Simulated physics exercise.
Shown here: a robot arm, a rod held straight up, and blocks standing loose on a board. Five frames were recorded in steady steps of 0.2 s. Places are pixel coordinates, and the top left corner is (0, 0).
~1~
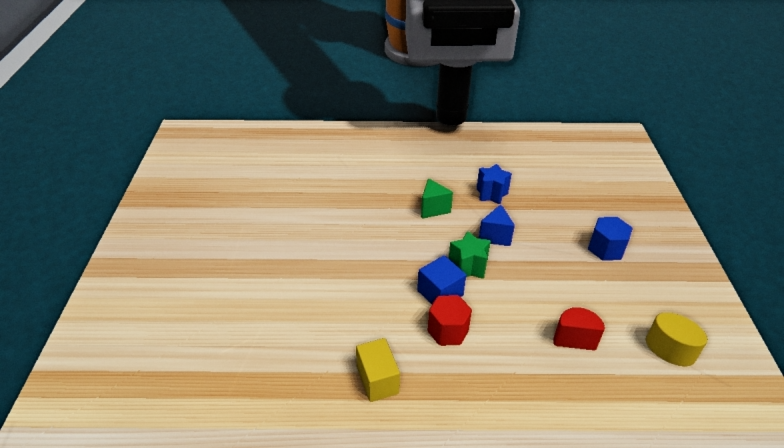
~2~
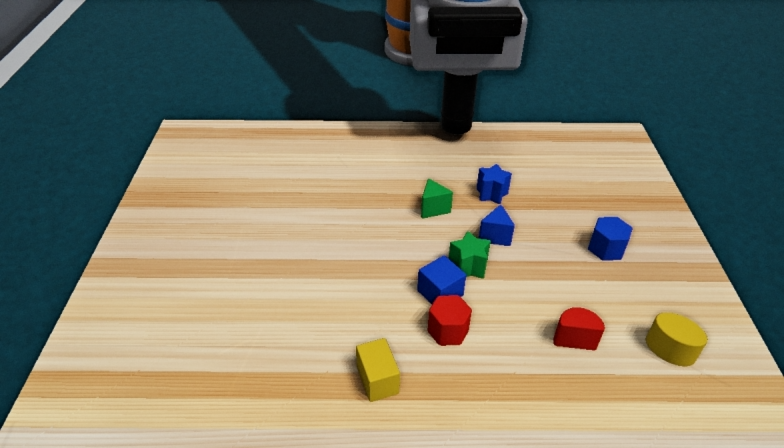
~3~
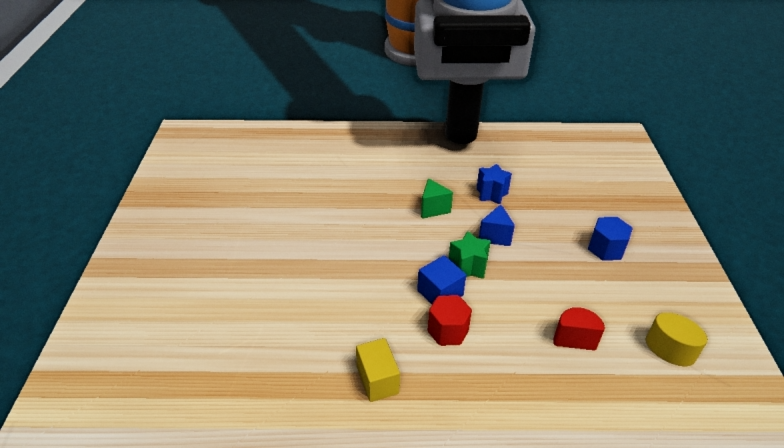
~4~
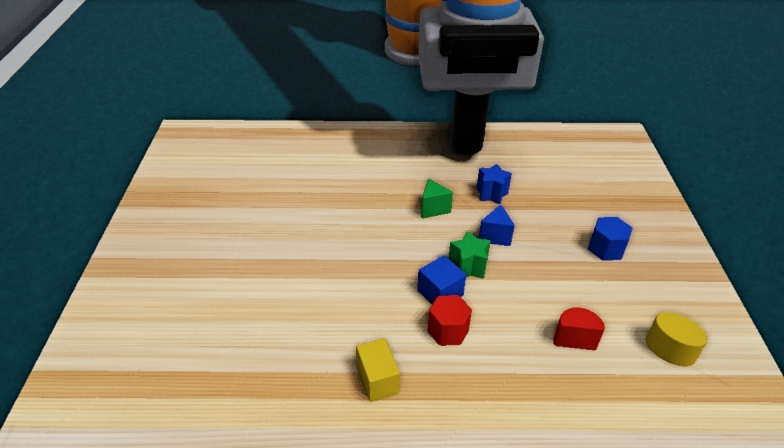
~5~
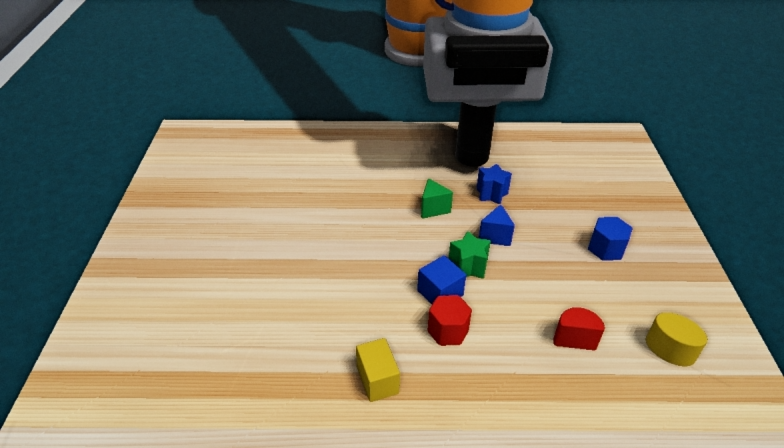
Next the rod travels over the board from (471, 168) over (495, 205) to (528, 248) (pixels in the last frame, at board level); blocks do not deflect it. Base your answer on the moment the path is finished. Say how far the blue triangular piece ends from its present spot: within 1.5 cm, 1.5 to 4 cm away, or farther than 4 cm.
I reckon it covers between 1.5 and 4 cm.
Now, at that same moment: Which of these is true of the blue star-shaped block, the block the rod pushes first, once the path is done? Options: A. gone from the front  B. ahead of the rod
The correct letter is B.
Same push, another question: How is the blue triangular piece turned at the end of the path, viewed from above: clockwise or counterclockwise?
Spins clockwise.
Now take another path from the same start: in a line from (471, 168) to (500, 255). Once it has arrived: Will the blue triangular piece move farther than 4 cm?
Yes, that is how it ends up.
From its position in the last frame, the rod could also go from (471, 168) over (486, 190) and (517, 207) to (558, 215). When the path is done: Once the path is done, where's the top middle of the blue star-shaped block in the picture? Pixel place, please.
Roughly at (545, 213).
On the path given first. One third of the way, rod at (488, 183); blue star-shaped block at (507, 189).
Two thirds of the way, rod at (507, 209); blue star-shaped block at (530, 217); blue triangular piece at (499, 221).
At the end, rod at (530, 238); green star-shaped block unmoved; blue star-shaped block at (557, 248); blue triangular piece at (502, 236), turned 85° clockwise.
